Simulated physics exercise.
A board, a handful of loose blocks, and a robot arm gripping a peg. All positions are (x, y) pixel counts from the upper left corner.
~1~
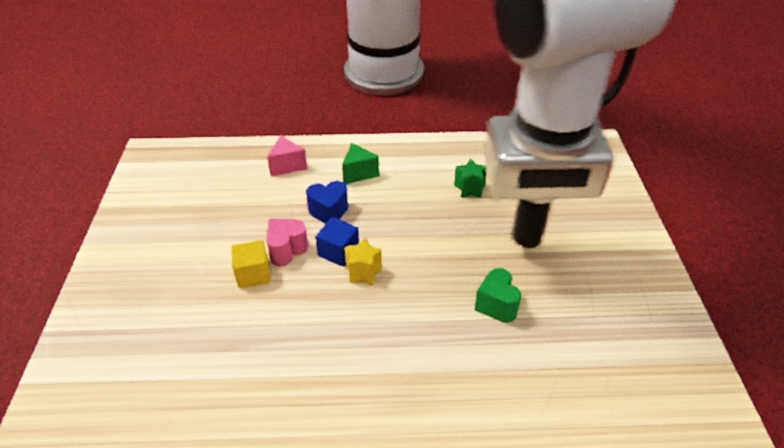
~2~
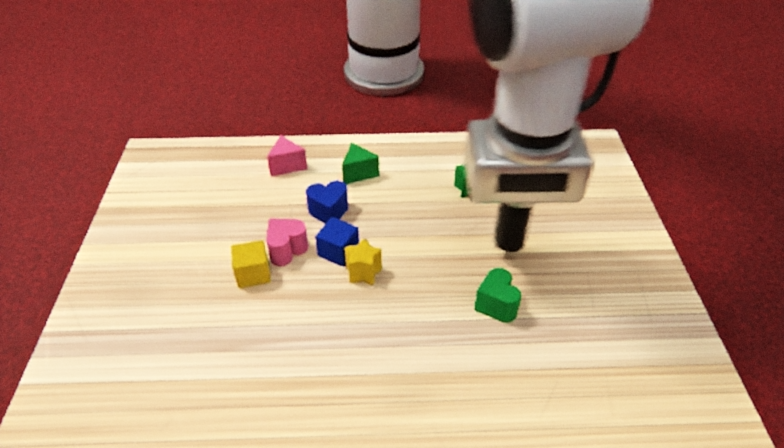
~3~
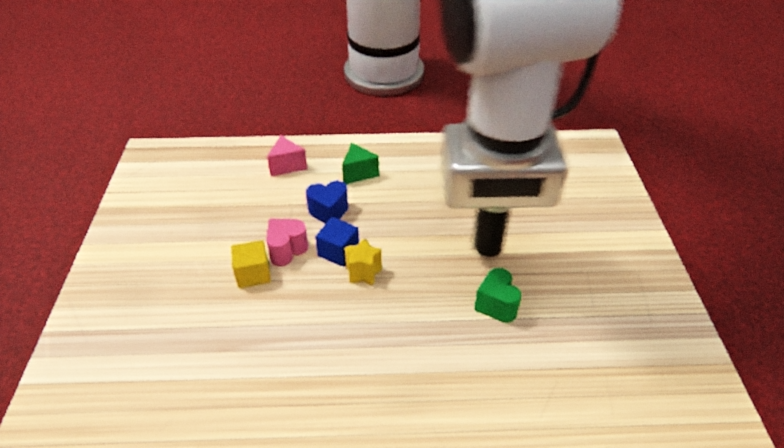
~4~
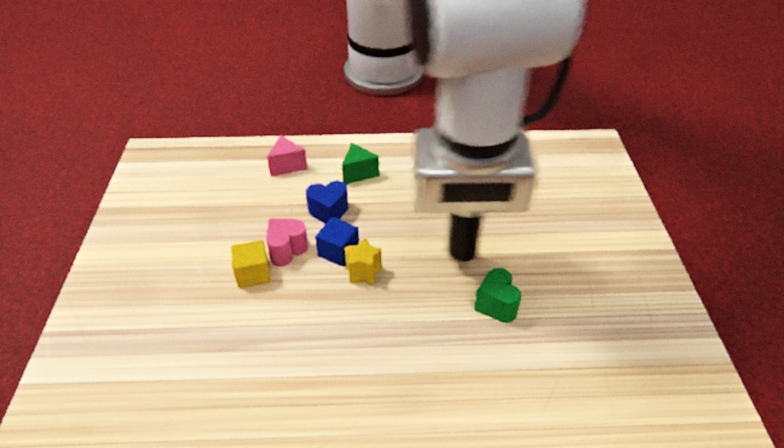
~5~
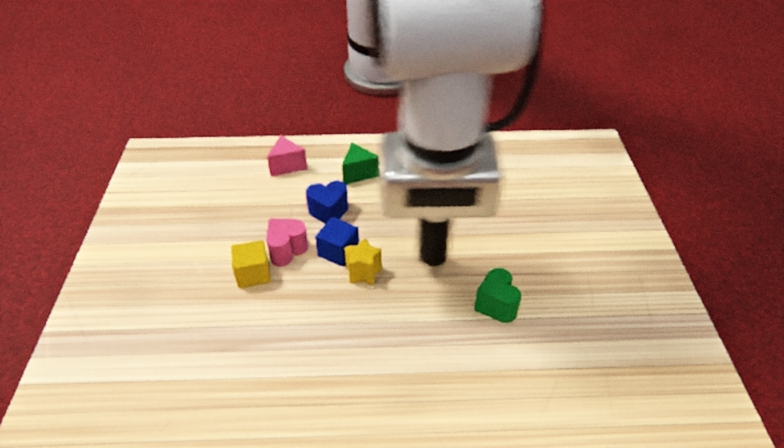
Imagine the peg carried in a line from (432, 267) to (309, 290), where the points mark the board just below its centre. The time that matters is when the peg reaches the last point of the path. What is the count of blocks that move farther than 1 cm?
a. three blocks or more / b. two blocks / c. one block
The one that fits is b, two blocks.
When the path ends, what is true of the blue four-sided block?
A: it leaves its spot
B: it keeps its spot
The answer is A.
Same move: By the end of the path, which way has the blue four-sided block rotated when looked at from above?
My prediction: CW.
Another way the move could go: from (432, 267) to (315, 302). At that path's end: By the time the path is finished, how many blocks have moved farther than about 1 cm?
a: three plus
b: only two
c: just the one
The one that fits is c, just the one.
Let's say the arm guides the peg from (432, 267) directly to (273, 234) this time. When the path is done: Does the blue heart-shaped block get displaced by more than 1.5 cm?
I'd say no.
On the path given first. One third of the way, peg (391, 263); yellow star (359, 252).
Two thirds of the way, peg (349, 270); blue four-sided block (325, 227), turned 45° clockwise; yellow star (320, 253).
At the end, peg (307, 278); yellow four-sided block unmoved; pink heart-shaped block (281, 228); blue four-sided block (323, 226), turned 55° clockwise; yellow star (291, 252), turned 30° clockwise.
